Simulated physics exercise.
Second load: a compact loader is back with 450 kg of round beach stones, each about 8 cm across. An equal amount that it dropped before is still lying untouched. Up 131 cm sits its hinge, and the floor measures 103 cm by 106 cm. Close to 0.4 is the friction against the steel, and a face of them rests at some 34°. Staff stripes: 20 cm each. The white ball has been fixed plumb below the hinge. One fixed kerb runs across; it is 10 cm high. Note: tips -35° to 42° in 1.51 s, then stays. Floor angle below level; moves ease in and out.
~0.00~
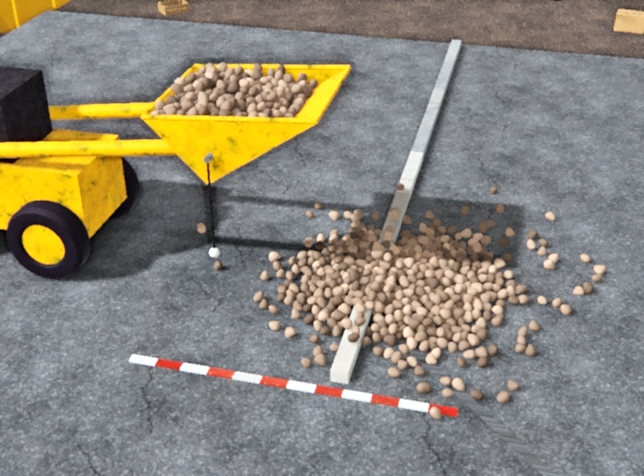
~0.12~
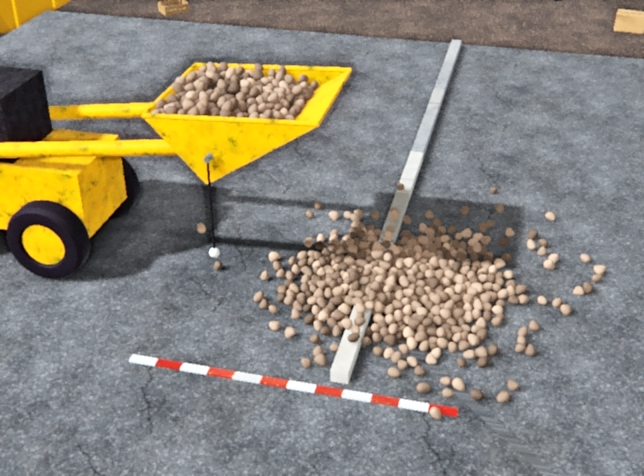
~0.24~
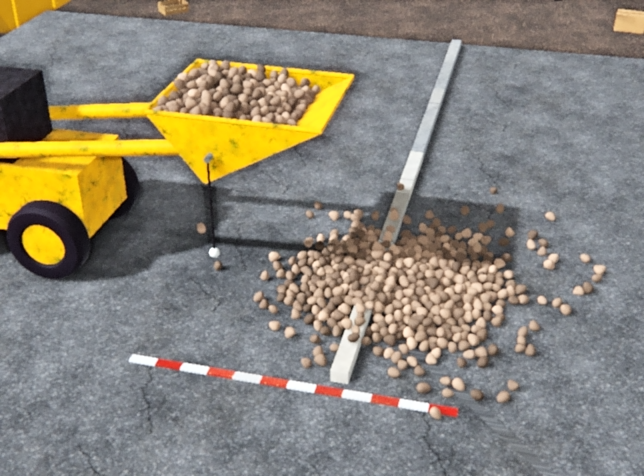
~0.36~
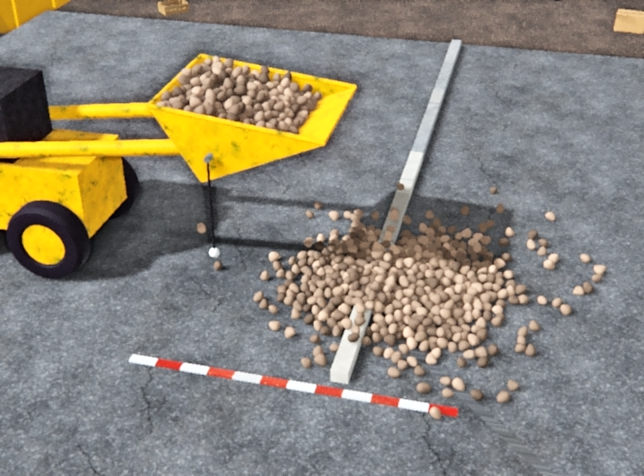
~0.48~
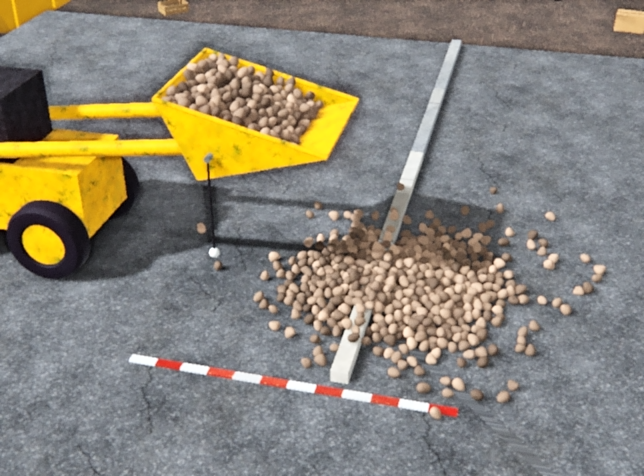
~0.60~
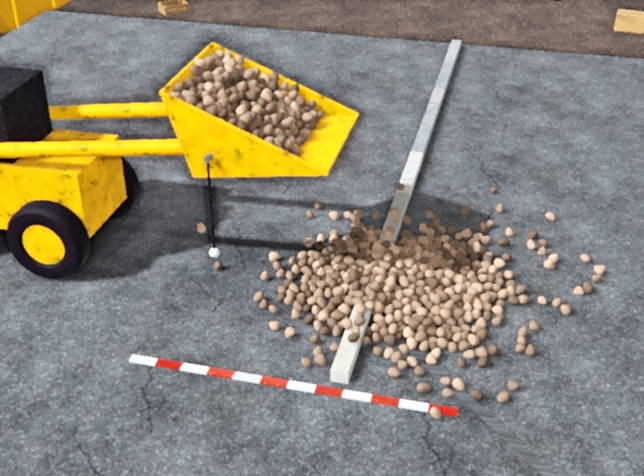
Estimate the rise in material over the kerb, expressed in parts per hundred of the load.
Close to 30 parts in a hundred.
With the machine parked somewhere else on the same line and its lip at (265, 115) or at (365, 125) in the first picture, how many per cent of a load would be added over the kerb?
About 5 per cent for the first, 80 per cent for the second.
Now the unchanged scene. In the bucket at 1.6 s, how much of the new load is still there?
Close to 35 in a hundred.
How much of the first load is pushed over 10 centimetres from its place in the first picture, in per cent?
I'd say roughly 15 per cent of them.
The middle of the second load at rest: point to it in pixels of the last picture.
Roughly at (351, 267) in the last picture.
After 1.1 s the floor is at 30°; in per cent of one load, 98 in the bucket, 39 on this side of the kerb, 63 over the kerb; the foremost stones are at (594, 288).
After 1.6 s the floor is at 42°; in per cent of one load, 35 in the bucket, 99 on this side of the kerb, 66 over the kerb; the foremost stones are at (594, 288).
After 2.0 s the floor is at 42°; in per cent of one load, 3 in the bucket, 114 on this side of the kerb, 84 over the kerb; the foremost stones are at (594, 288).
After 4.6 s the floor is at 42°; in per cent of one load, 0 in the bucket, 107 on this side of the kerb, 93 over the kerb; the foremost stones are at (594, 288). Net gain over the kerb, 30.
